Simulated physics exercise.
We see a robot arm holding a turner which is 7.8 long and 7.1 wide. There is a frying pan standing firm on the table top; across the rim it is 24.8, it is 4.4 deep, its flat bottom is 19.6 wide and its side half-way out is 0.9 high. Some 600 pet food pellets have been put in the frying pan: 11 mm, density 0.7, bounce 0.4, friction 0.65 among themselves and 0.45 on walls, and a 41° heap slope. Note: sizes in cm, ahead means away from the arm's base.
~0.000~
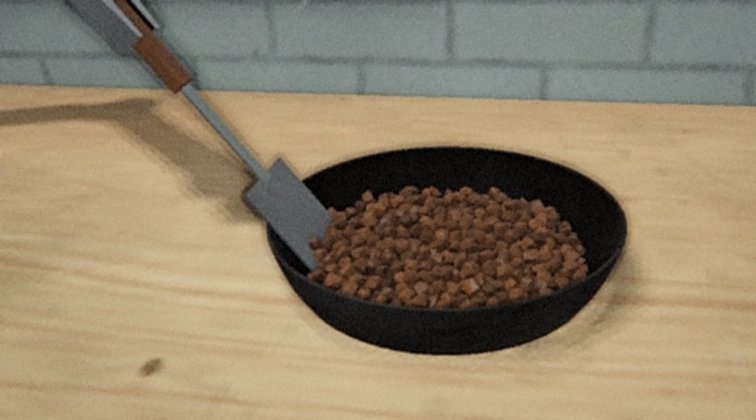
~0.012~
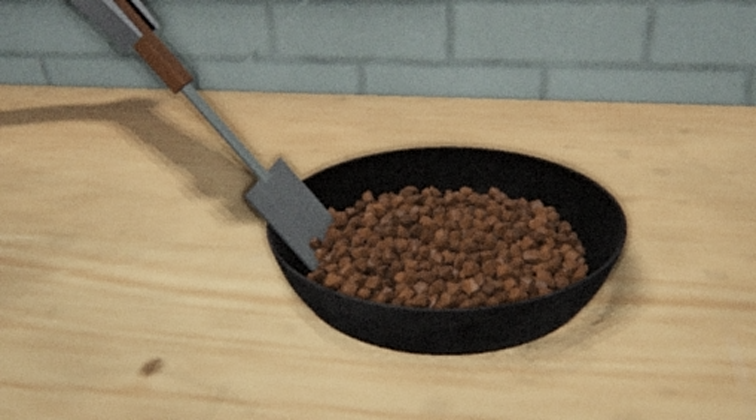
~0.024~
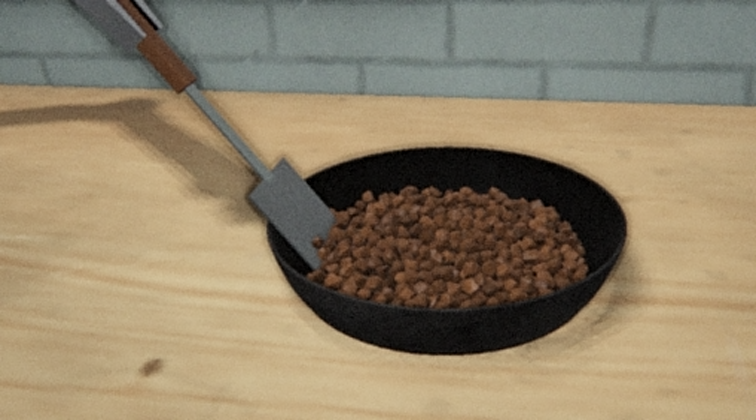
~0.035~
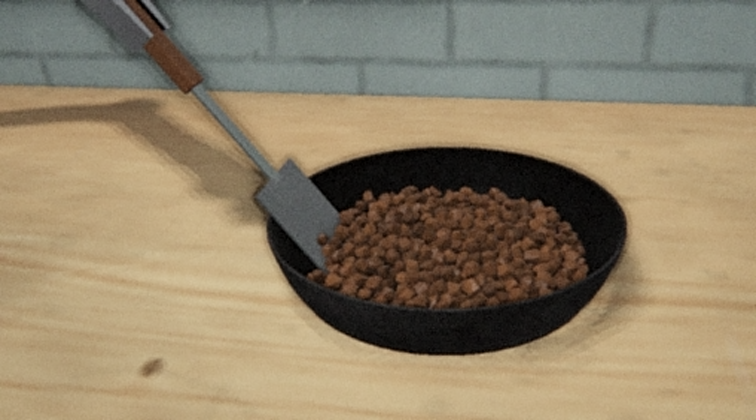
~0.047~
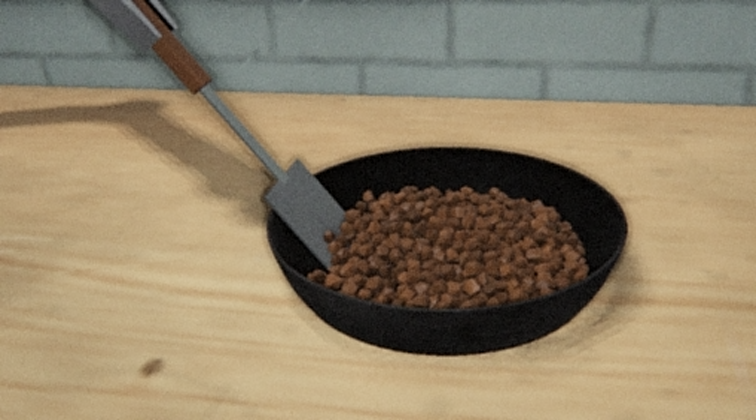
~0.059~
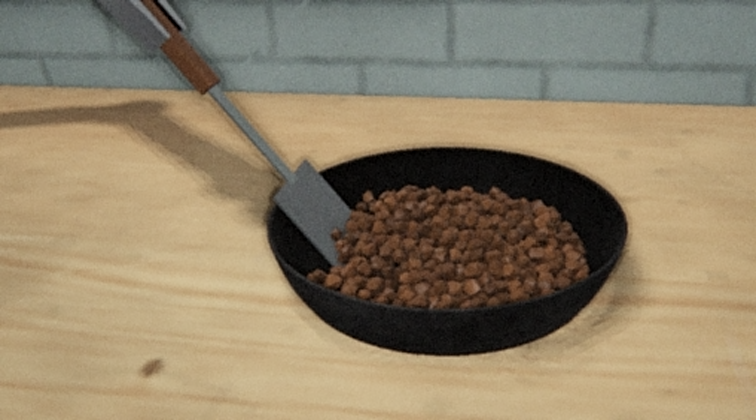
On a wooden table top by a pale brick wall, a robot arm held a turner at the left side of a black frying pan of brown pellets, then slid it slightly right against them.
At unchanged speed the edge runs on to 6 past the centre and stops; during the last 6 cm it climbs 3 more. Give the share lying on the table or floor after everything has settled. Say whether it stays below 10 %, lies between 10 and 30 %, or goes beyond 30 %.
It stays below 10 %.
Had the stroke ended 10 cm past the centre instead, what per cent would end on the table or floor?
20 %, roughly.
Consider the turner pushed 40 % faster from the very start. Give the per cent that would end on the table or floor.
In that case some 5 per cent.
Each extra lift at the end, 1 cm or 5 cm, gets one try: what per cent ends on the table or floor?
It comes to around 0 per cent on the first try and around 0 per cent on the second.
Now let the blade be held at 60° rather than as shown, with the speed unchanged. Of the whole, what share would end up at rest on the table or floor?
It would come to roughly 0 percent.
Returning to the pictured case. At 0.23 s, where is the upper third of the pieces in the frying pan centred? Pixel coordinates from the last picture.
It is centred at about (509, 234).
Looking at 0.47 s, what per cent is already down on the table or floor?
Close to 0 per cent of the load.
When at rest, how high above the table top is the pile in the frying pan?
Some 5.5 cm above the table.
By 0.14 s, sloping 52°, highest piece 4 above the table; 605 in the frying pan.
By 0.23 s, sloping 52°, highest piece 6 above the table; 605 in the frying pan.
By 0.47 s, sloping 52°, highest piece 6 above the table; 604 in the frying pan, 1 on the blade or in flight.
By 1.52 s, sloping 52°, highest piece 6 above the table; 604 in the frying pan, 1 on the table or floor.
Final count, 604 in the frying pan, 1 on the table or floor. That is 0 % on the table or floor.
